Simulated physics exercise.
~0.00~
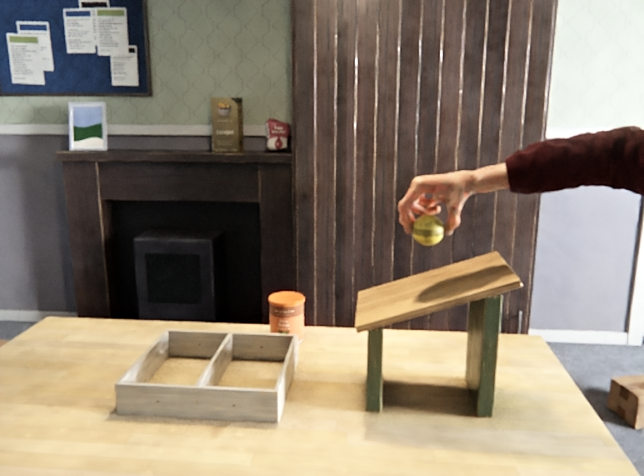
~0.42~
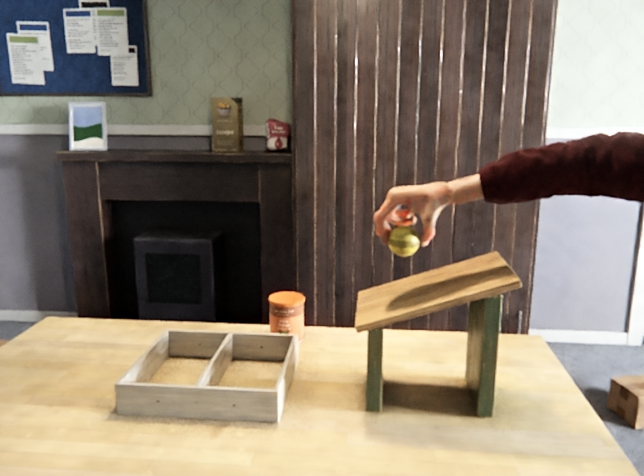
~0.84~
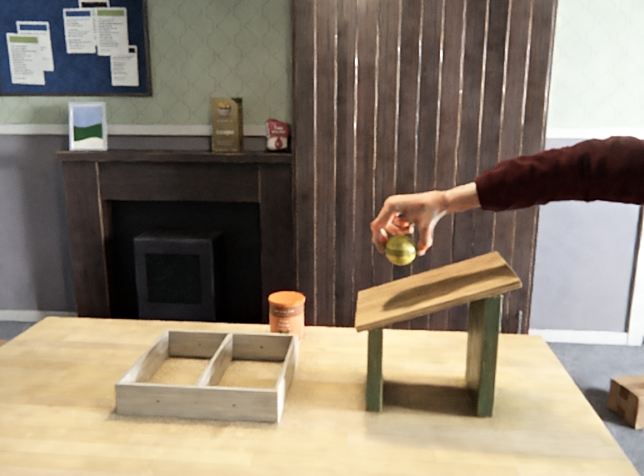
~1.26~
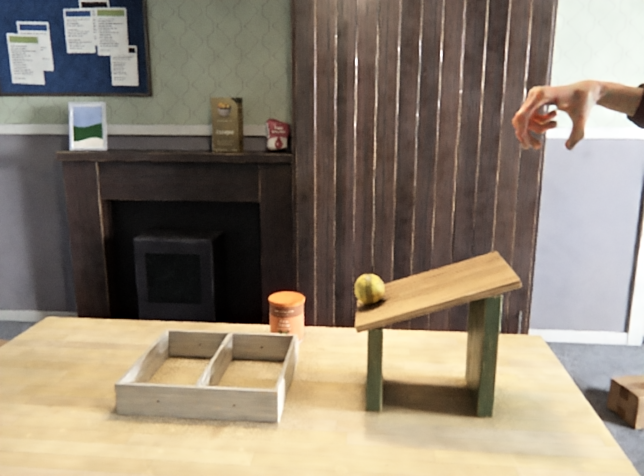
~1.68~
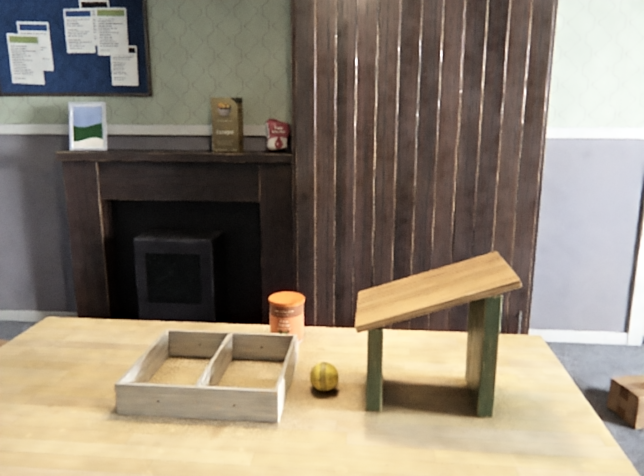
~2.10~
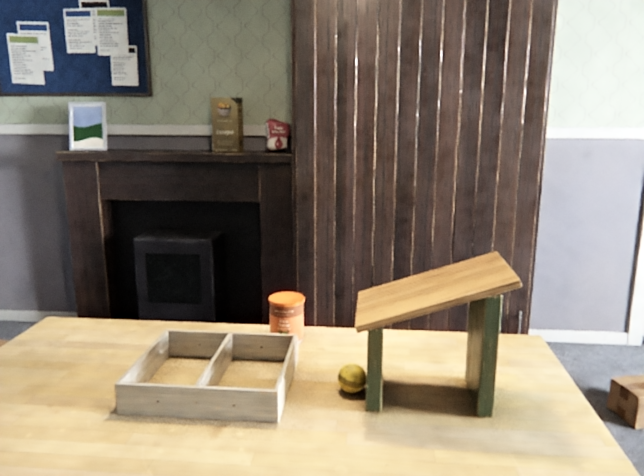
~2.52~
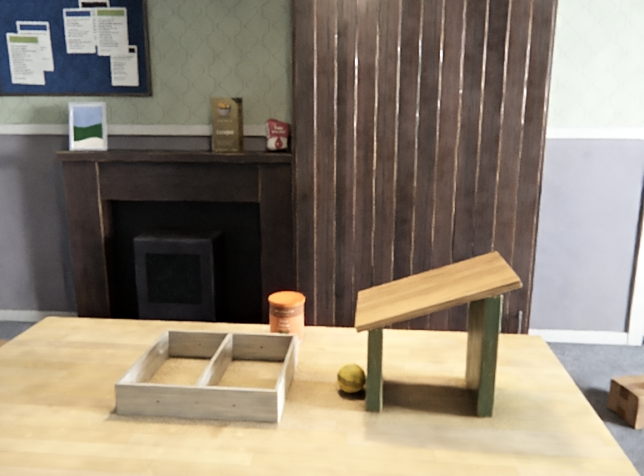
In this clip, a hand holds a yellow ball above a sloping board beside a two-bay wooden tray and an orange tin, then releases it. The ball rolls left off the board onto the table, moves back right, and rests outside the tray near the board's support.
